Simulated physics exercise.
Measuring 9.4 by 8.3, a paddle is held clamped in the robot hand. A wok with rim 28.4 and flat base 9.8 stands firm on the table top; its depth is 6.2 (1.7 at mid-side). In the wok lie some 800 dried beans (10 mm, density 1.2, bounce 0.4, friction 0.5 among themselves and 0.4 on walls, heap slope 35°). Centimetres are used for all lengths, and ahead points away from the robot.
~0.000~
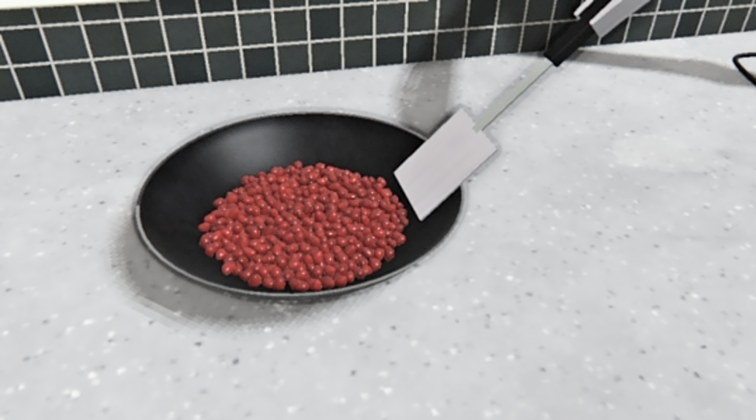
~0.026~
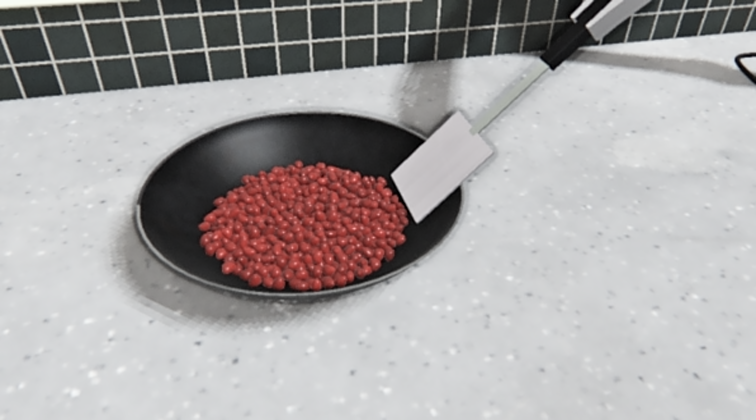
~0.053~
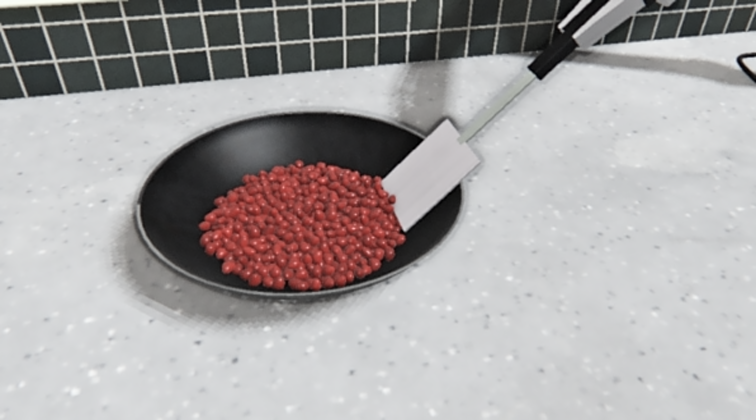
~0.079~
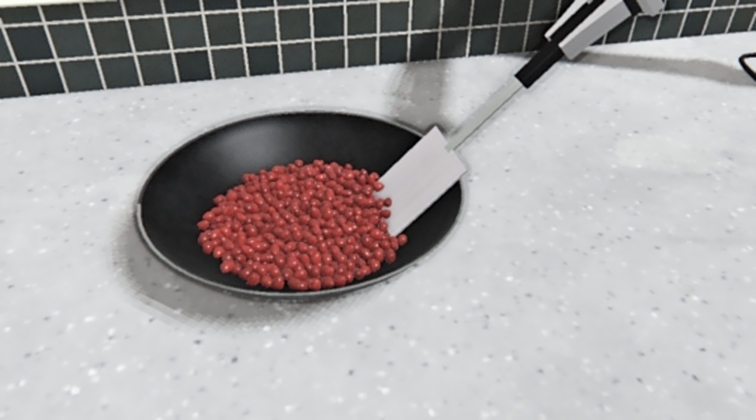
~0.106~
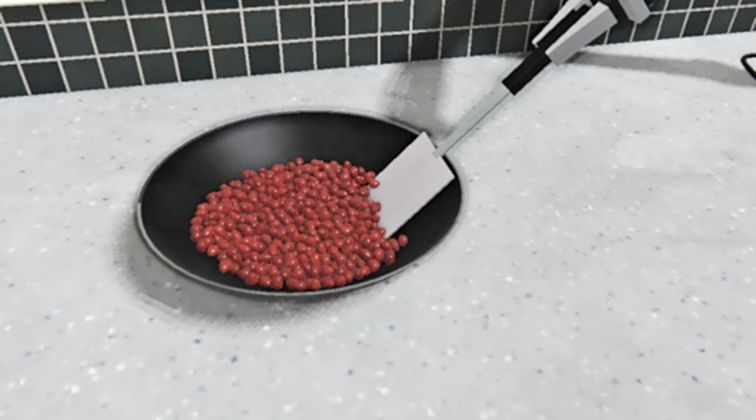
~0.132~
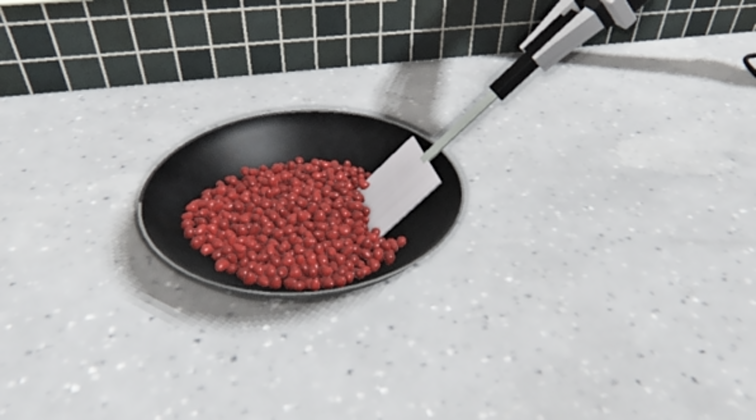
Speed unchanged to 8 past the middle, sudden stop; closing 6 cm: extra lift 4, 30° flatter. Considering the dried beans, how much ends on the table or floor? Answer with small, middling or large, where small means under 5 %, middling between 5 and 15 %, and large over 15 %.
It is small.
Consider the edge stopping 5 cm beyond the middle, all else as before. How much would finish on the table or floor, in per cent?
Roughly 0 %.
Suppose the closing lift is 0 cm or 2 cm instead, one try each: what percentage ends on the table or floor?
Roughly 10 per cent, then 5 per cent.
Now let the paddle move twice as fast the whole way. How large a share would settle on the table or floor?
20 per cent, about.
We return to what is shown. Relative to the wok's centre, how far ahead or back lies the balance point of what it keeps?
Ahead, by around 5.5 cm.
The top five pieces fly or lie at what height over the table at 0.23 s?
Height: Some 6 cm.
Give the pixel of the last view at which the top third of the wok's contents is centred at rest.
It is centred around (198, 207).
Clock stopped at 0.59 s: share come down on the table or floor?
Share at that moment: Roughly 0 %.
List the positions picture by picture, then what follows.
Paddle top edge at (479, 128), sloping 44°; upper third of the load around (310, 214), from x 205 to 405, top at y 165; 804 in the wok, in the first picture.
Paddle top edge at (475, 131), sloping 44°; upper third of the load around (310, 213), from x 205 to 405, top at y 165, in the second picture.
Paddle top edge at (463, 140), sloping 44°; upper third of the load around (309, 213), from x 205 to 400, top at y 165, in the third picture.
Paddle top edge at (451, 147), sloping 44°; upper third of the load around (306, 212), from x 205 to 400, top at y 165, in the fourth picture.
Paddle top edge at (439, 153), sloping 44°; upper third of the load around (295, 209), from x 195 to 405, top at y 160, in the fifth picture.
Paddle top edge at (426, 158), sloping 44°; upper third of the load around (282, 213), from x 185 to 400, top at y 160; 804 in the wok, in the sixth picture.
By 0.23 s, sloping 44°, highest piece 6 above the table; 804 in the wok.
By 0.34 s, sloping 30°, highest piece 8 above the table; 802 in the wok, 2 on the blade or in flight.
By 0.59 s, sloping 14°, highest piece 8 above the table; 795 in the wok, 8 on the table or floor, 1 on the blade or in flight.
By 1.64 s, sloping 14°, highest piece 8 above the table; 795 in the wok, 9 on the table or floor.
Final count, 795 in the wok, 9 on the table or floor. That is 1 % on the table or floor.
